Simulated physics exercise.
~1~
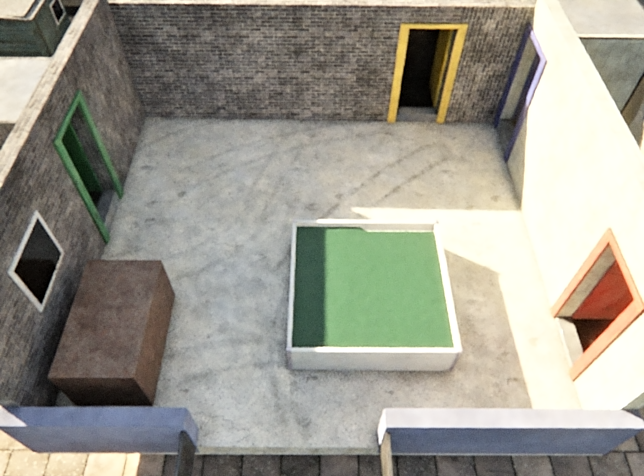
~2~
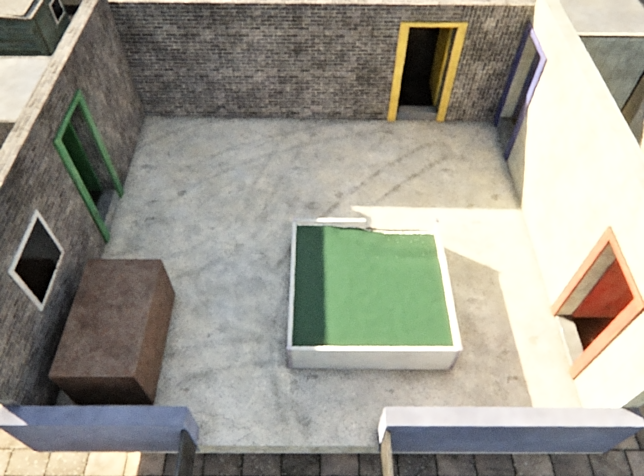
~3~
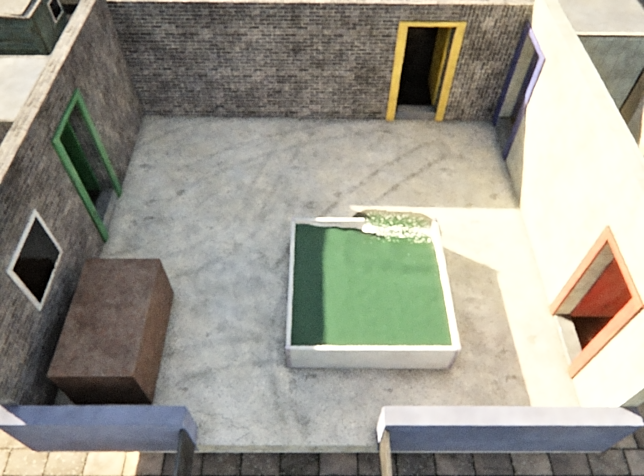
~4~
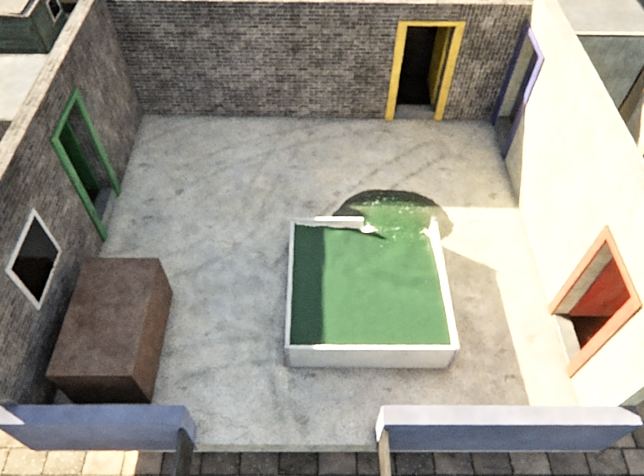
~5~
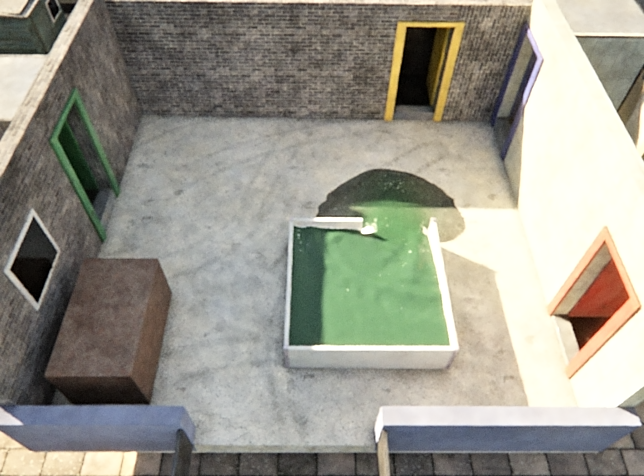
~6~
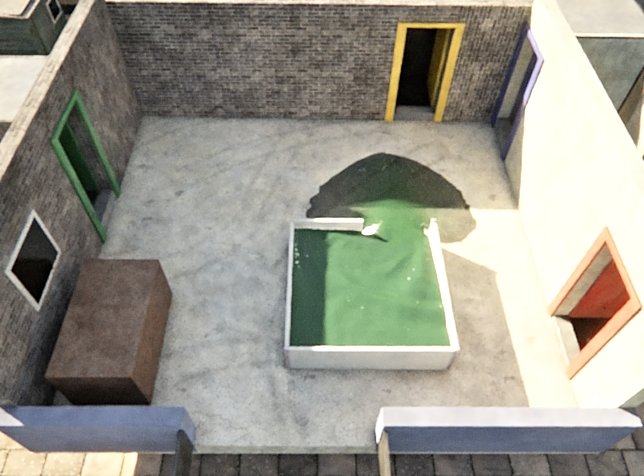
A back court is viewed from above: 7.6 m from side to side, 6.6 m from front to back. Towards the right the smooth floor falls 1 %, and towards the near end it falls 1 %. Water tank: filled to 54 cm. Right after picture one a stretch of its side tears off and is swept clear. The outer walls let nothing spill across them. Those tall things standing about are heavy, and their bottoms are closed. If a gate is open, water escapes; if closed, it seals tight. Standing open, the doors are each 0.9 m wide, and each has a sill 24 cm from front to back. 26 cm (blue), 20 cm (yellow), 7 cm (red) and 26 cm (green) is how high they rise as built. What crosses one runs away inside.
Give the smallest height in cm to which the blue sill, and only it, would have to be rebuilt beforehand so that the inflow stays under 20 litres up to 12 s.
Roughly 24 cm.
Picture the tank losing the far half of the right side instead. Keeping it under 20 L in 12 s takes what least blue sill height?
A height of around 16 cm.
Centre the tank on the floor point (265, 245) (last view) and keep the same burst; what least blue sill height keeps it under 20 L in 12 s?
About 22 centimetres.
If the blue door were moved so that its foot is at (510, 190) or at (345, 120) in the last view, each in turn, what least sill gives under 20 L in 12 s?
12.5 and 15 cm.
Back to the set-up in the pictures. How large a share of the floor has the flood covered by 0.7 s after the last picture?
Roughly 20 percent.
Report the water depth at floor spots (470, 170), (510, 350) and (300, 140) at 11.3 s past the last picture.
Around 8 cm, 11 cm and 4 cm.
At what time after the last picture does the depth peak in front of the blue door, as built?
Some 2.0 s, more or less.
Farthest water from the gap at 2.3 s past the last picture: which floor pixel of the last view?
At about (202, 120).
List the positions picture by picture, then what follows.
In the first picture, still water, 54 cm deep, in the water tank at (369, 283); the blue door at (515, 103) is dry.
In the second picture, the gap is on the far side, the front 0.2 m out at a hidden place; the back of the water tank holds 54 cm.
In the third picture, water pours out on the far side and has run 0.7 m, to (365, 214); about 9 cm deep outside, 54 cm at the back.
In the fourth picture, water pours out on the far side and has run 1.1 m, to (366, 194); about 7 cm deep outside, 54 cm at the back.
In the fifth picture, the front is at (375, 172), 1.7 m from the gap on the far side; 3.0 m2 of floor is wet, 55 cm left at the back.
In the sixth picture, water pours out on the far side and has run 2.2 m, to (380, 156); about 4 cm deep outside, 55 cm at the back; 1.8 m in a straight line remain to the blue door at (513, 102).
Then, 0.7 s after the last picture water covers 20 % of the floor, deepest (30 cm) near (408, 236); it has not reached the blue door.
Then, 2.3 s after the last picture water covers 35 % of the floor, deepest (32 cm) near (494, 131); 30 cm at the blue door, 9 litres in over its 26 cm sill.
Then, 11.3 s after the last picture water covers 95 % of the floor, deepest (14 cm) near (585, 429); 9 cm at the blue door, 14 litres in over its 26 cm sill.
At the blue door as built, the water peaked near 32 cm, 2.1 s after the last picture.
With a sill of 21.5 cm, 34 litres would have come in within the 12 s; with 28.5 cm, 8 litres. So under 20 litres takes about 24 cm.
